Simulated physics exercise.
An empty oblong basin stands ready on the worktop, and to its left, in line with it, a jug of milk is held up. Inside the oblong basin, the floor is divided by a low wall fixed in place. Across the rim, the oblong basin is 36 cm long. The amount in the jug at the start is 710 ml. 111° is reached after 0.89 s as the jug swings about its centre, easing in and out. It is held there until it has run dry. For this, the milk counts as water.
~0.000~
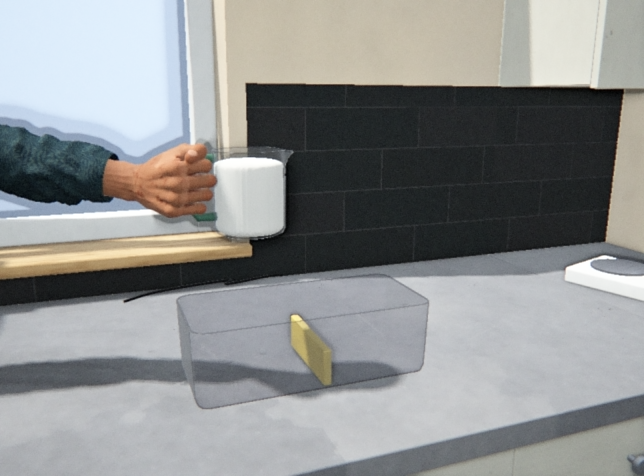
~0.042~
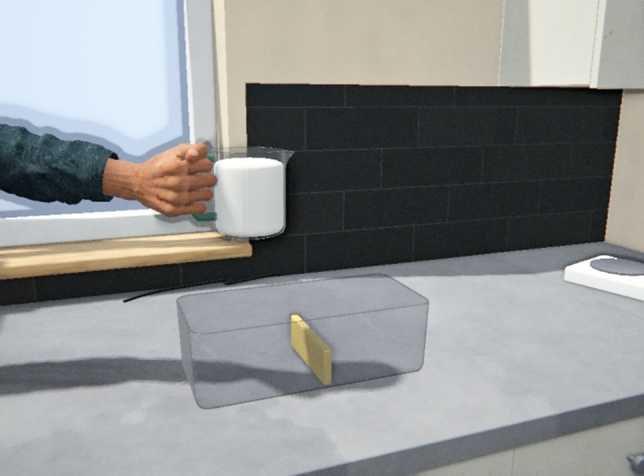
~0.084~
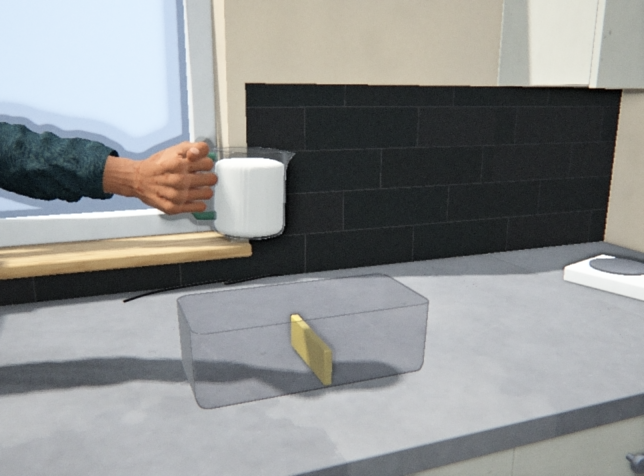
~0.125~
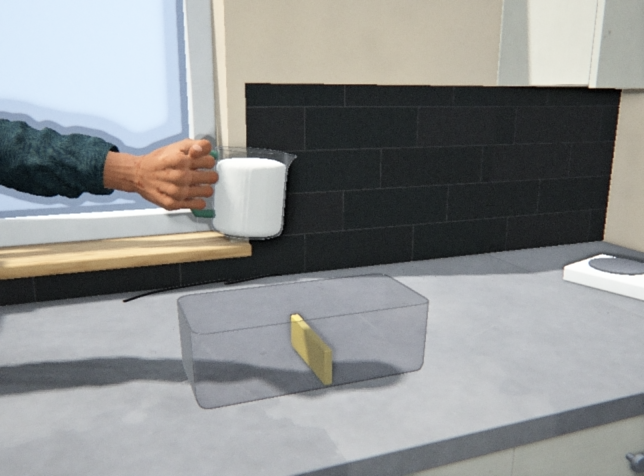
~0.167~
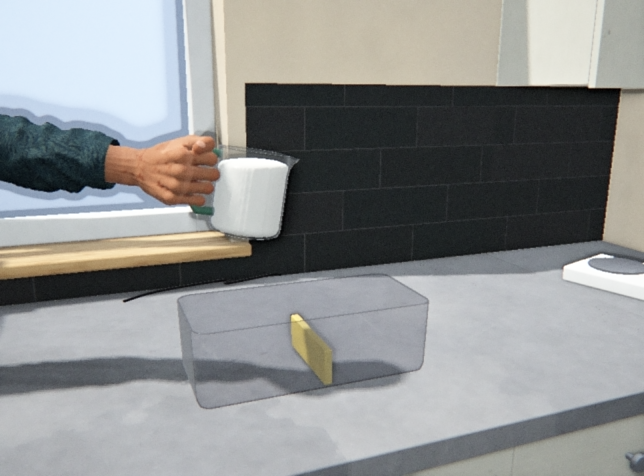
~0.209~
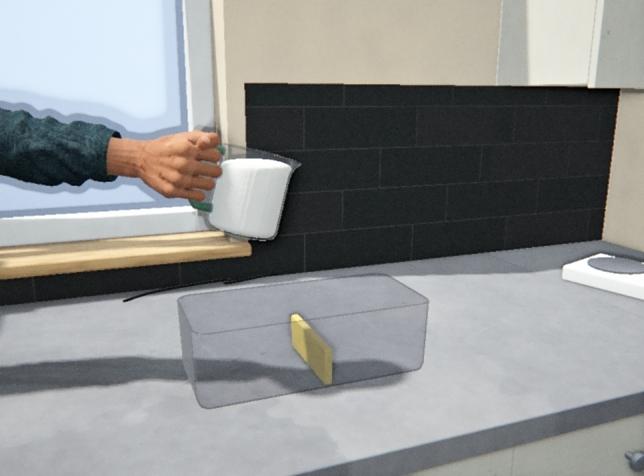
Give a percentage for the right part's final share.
My figure is 94 %.
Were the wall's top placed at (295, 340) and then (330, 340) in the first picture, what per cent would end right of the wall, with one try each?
One try each: Around 95 percent and then around 70 percent.
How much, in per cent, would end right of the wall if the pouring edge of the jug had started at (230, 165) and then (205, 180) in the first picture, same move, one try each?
Respectively 5 and 5 %.
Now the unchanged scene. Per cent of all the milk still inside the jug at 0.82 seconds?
I reckon near 20 per cent still sits there.
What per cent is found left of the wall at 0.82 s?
Some 1 per cent.
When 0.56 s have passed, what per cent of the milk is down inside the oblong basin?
Around 4 percent.
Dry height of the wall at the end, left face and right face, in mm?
Left: Roughly 54 mm; right: Roughly 28 mm.
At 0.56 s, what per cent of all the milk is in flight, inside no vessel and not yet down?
I'd put it at about 22 percent.
Then, 0.56 s in, the tilt is 78° and 74 per cent is still to pour, 0 is left of the wall and 4 right of it.
Then, 0.82 s in, the tilt is 109° and 19 per cent is still to pour, 1 is left of the wall and 54 right of it.
Then, 1.10 s in, the tilt is 111° and 1 per cent is still to pour, 3 is left of the wall and 91 right of it.
Then, 1.39 s in, the tilt is 111° and 0 per cent is still to pour, 4 is left of the wall and 94 right of it.
Finally, 4 per cent lies left of the wall, 94 right of it and 2 outside.
